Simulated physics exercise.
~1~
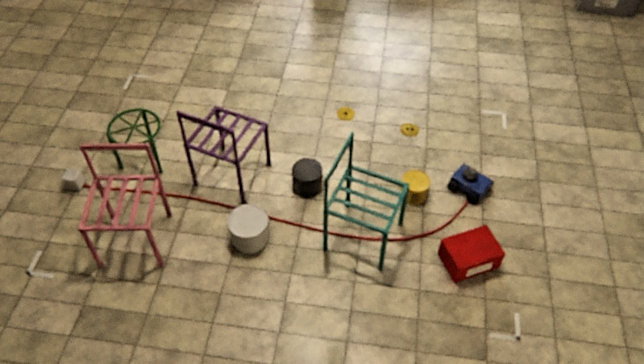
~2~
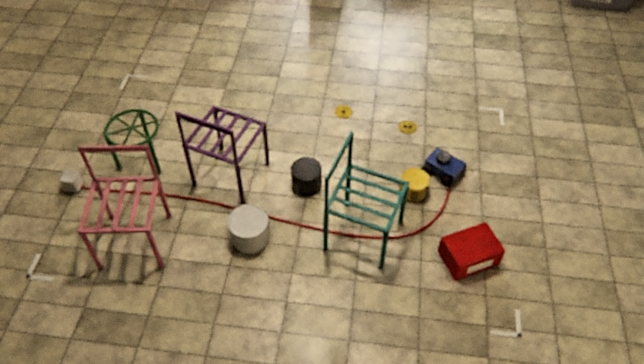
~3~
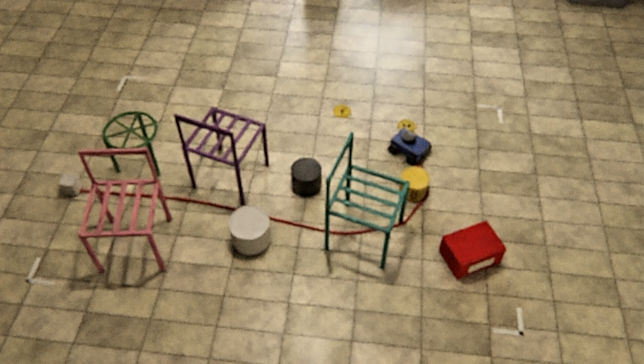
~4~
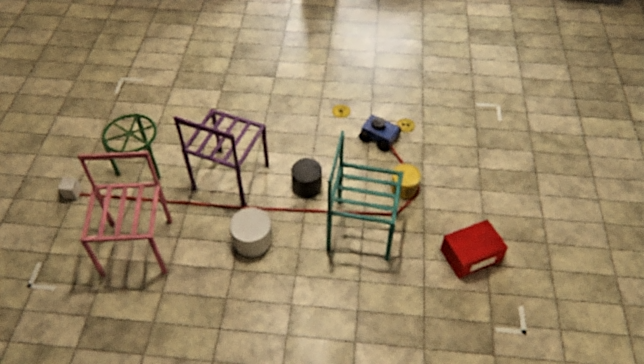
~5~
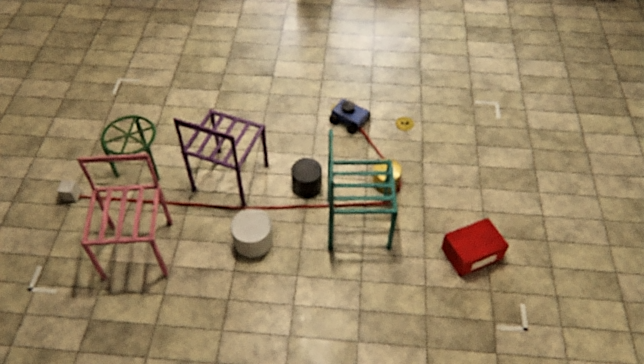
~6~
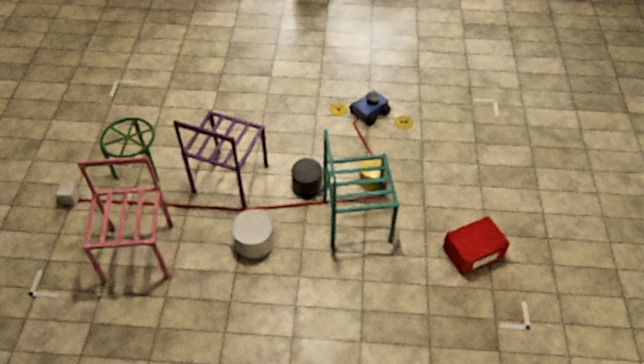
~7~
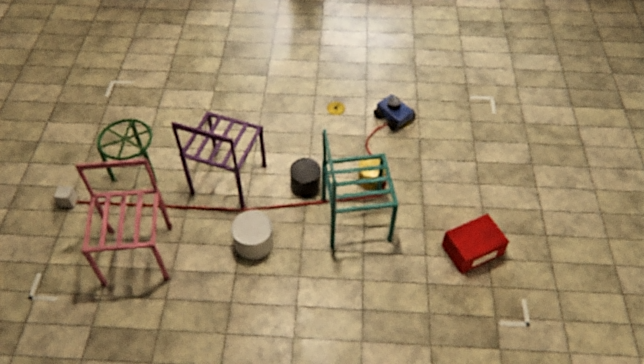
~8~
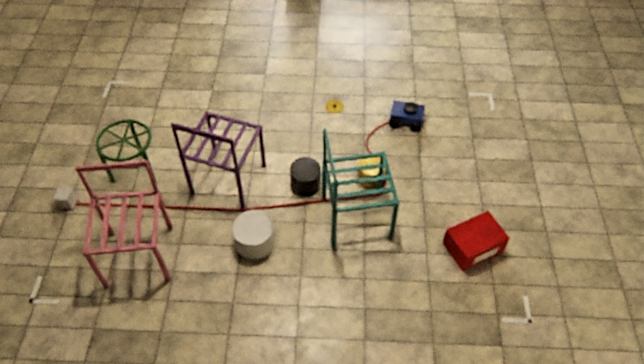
A blue cart rolls up and left, its red lead dragging the yellow bucket and teal chair, then turns back right.
